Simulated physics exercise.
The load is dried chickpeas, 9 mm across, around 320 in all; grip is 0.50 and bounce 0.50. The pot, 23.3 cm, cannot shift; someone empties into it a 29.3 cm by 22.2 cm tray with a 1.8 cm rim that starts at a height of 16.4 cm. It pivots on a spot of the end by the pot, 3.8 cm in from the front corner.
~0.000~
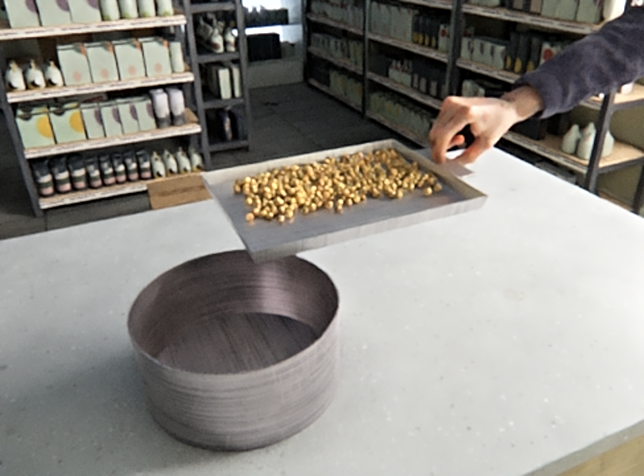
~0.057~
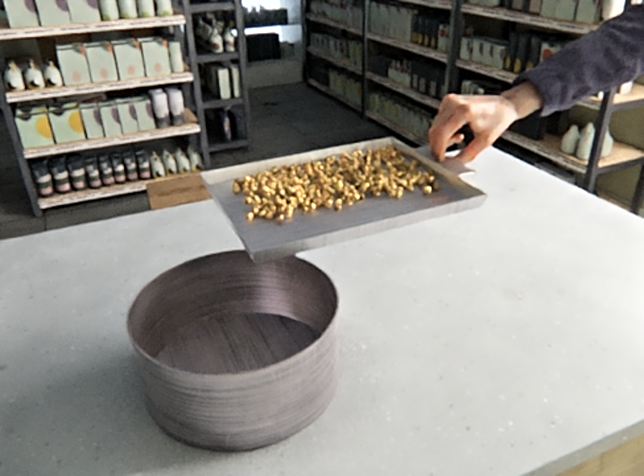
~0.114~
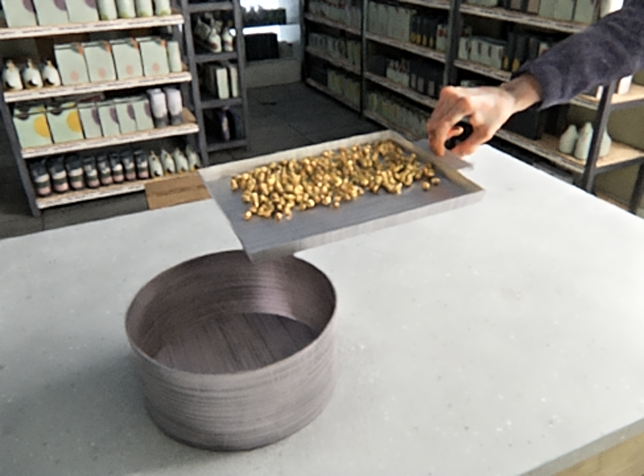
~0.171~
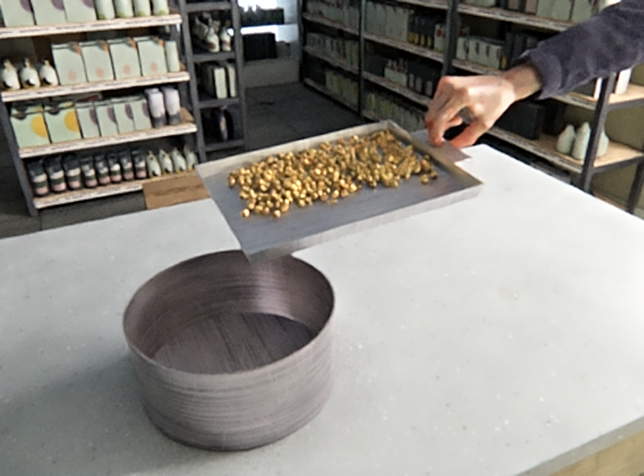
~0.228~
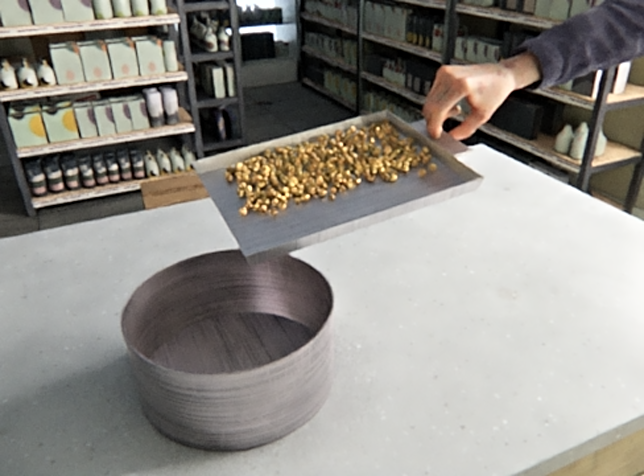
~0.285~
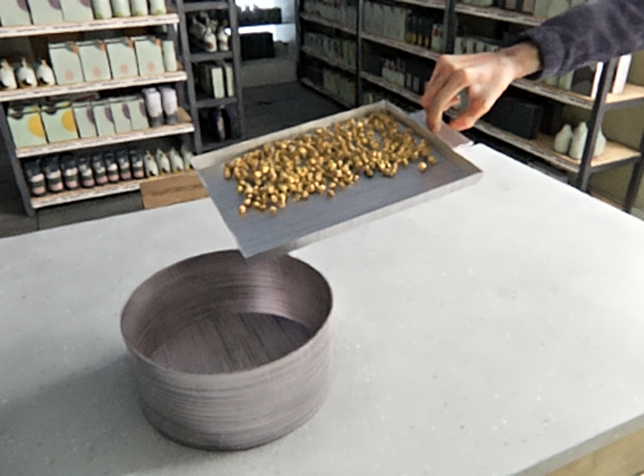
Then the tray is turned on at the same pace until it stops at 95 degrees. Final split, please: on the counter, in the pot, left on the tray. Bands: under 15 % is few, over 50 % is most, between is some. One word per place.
Counter: Few, pot: Most, left on the tray: Few.
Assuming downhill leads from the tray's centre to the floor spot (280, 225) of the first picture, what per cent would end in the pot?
Near 95 percent, give or take.
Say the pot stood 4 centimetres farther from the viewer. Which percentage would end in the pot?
Then close to 95 per cent.
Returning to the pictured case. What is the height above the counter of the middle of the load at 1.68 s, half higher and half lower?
Around 24 cm up.
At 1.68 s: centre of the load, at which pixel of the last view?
I reckon close to (264, 192).
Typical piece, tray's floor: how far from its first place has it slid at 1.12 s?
Roughly 12 cm.
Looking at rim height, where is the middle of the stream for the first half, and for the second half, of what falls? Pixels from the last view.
(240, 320) first, (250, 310) later, roughly.
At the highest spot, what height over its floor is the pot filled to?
Some 2.5 cm above the floor.
After 1.12 s, tilt 50 degrees; the tray holds 100 %, the pot 0 %.
Then, at 1.68 s, tilt 76 degrees; the tray holds 95 %, the pot 5 %.
After 2.29 s, tilt 95 degrees; the tray holds 0 %, the pot 95 %.
By 3.0 s all is still; counter 0 %, pot 100 %, tray 0 %.
